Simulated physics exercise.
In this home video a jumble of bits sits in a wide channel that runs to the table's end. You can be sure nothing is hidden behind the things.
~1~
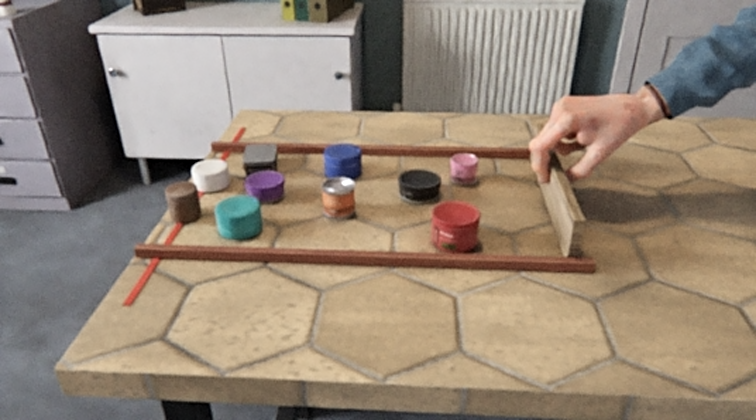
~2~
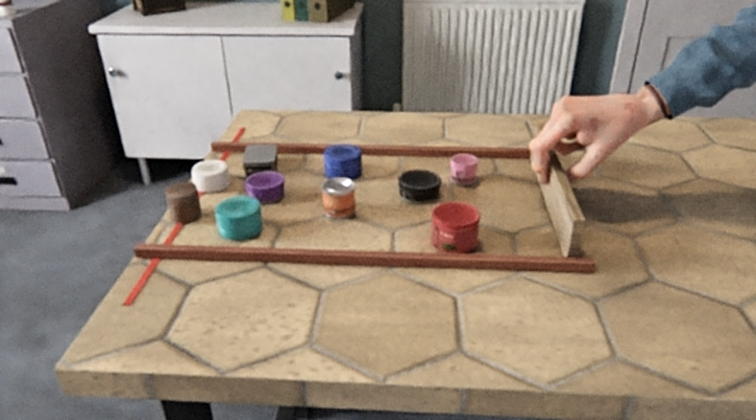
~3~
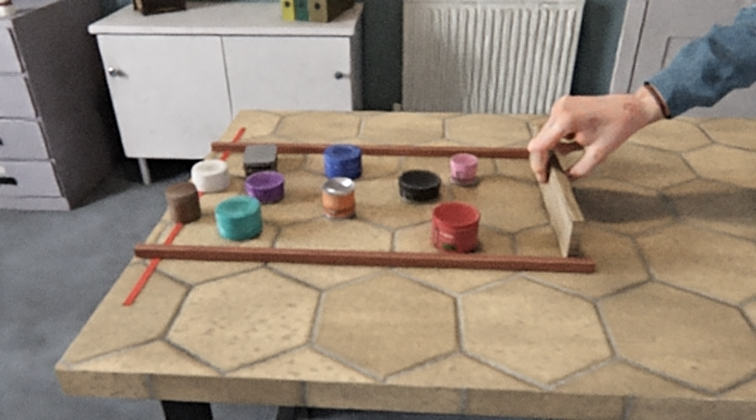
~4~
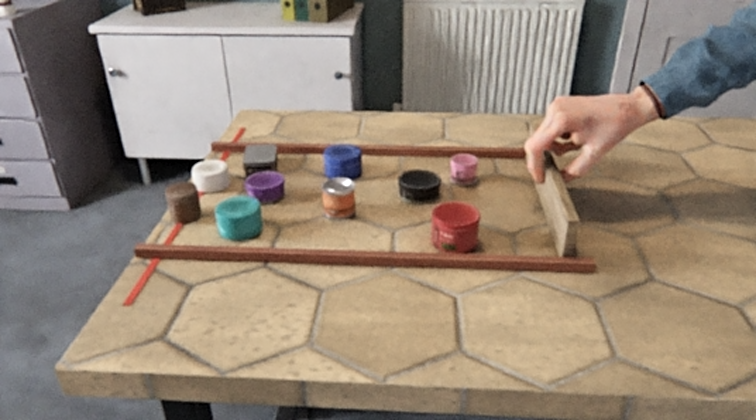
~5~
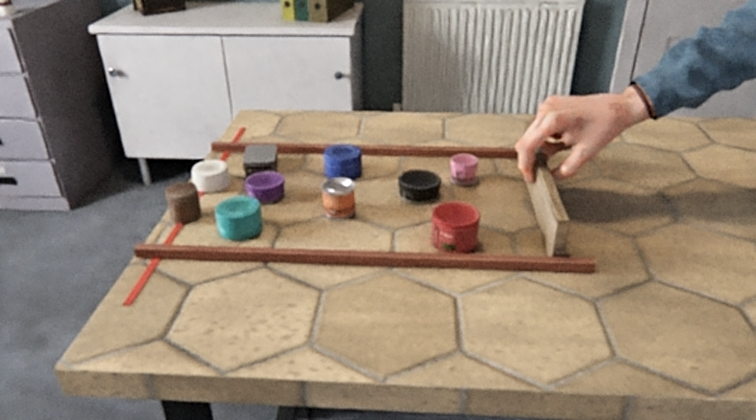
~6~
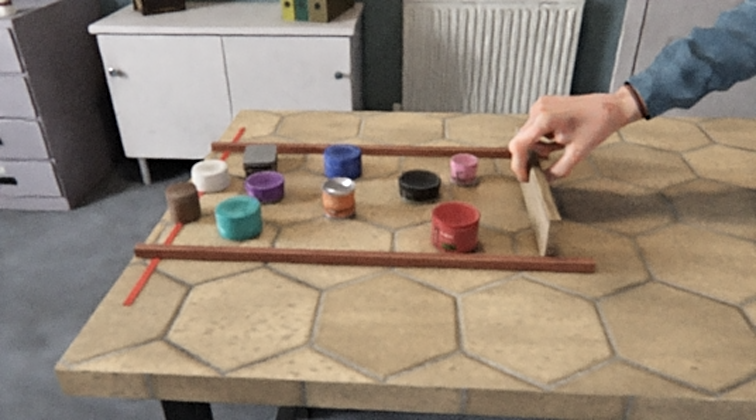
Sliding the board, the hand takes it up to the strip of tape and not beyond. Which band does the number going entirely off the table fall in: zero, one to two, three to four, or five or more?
It falls in the five or more band.
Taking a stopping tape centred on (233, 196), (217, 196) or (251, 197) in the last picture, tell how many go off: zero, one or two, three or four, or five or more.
First one to two, next more than four, finally just one or two.
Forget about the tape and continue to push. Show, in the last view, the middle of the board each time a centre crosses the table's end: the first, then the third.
The middle is near (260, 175) first and near (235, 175) after.
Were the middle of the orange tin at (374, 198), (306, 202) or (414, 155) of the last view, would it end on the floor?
Try one it is not knocked off; try two it is not knocked off; try three it is not knocked off.
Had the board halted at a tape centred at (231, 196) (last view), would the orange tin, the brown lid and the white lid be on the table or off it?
Orange tin stays put, brown lid goes off, white lid goes off.
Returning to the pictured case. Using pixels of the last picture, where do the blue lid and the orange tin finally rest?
You'll see the blue lid at (204, 149), with the orange tin at (173, 195).
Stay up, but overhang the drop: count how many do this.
So the number is 5.
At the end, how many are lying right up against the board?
The answer is 5.
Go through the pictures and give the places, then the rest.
The first picture shows brown lid (184, 202); white lid (211, 176); grey case (261, 161); board (553, 184); tape (199, 195).
The second picture shows white lid (211, 176); board (553, 184).
The third picture shows grey case (261, 162); pink pot (464, 170).
The fourth picture shows brown lid (184, 203); red tub (455, 227).
The fifth picture shows white lid (211, 176); blue lid (343, 162).
The sixth picture shows brown lid (184, 203); white lid (211, 176); grey case (261, 162); board (533, 184); tape (199, 195).
Soon after, none off yet; brown lid at rest near (184, 203); white lid at rest near (211, 176); grey case at rest near (261, 162).
At rest, the number that fall off is five or more; fallen, purple pot, turquoise lid, grey case, white lid and brown lid.
